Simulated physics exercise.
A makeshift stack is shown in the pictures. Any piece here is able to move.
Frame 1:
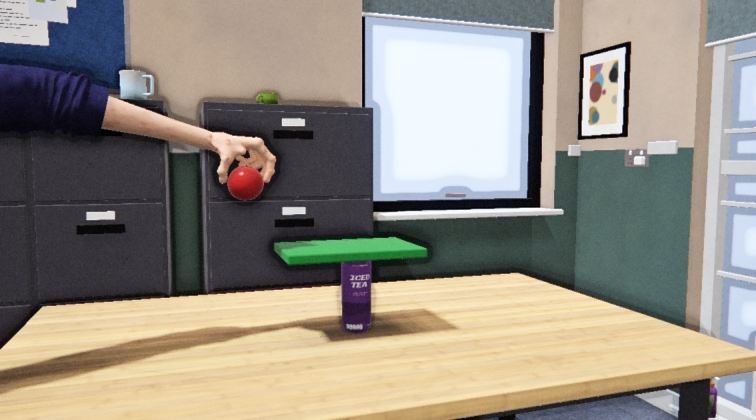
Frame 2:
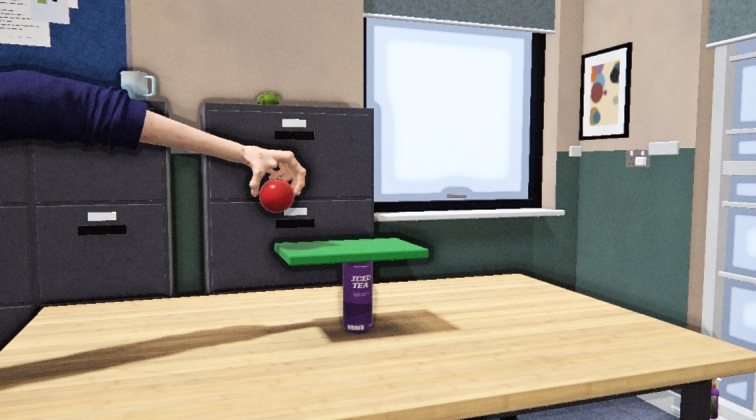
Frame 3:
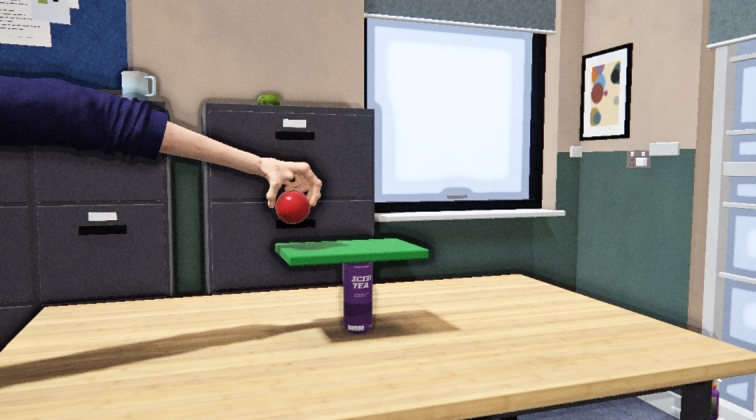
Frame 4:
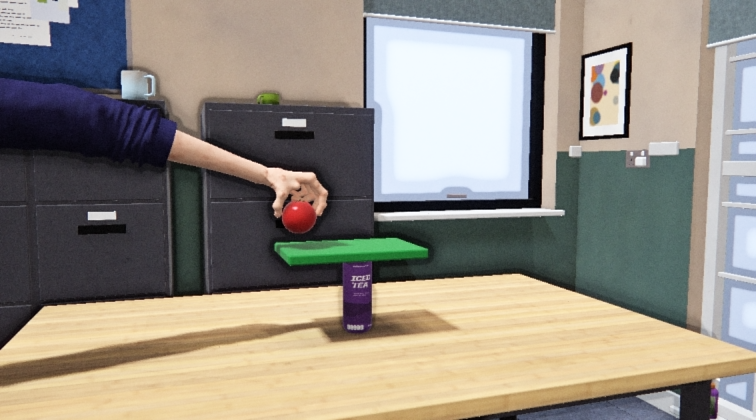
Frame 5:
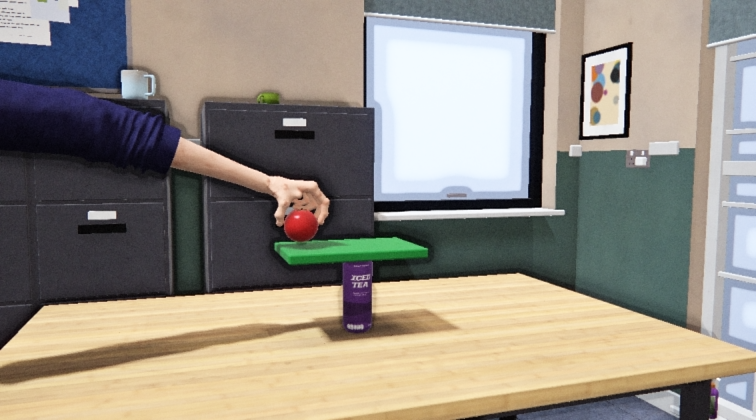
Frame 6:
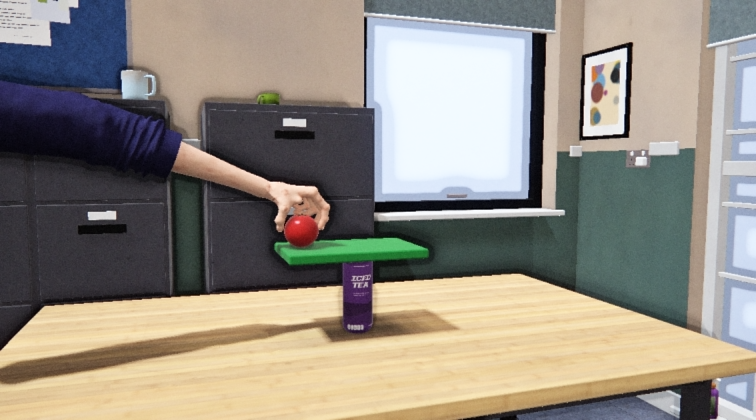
A hand carrying a red tomato rightward and lowering it onto the left side of a green board atop a purple can.
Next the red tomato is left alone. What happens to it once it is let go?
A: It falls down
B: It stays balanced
It falls down.
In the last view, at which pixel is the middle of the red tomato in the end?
Near (260, 323).
Then, 0.40 s after the last picture, red tomato now fallen; green lid tipped 51° from how it was.
Then, 0.70 s after the last picture, green lid now fallen; purple can tipped 6° from how it was.
Then, 1.00 s after the last picture, purple can now fallen.
At rest, fallen, purple can, red tomato and green lid. Seen from the same camera at the end, red tomato near (260, 323). The stack comes apart.
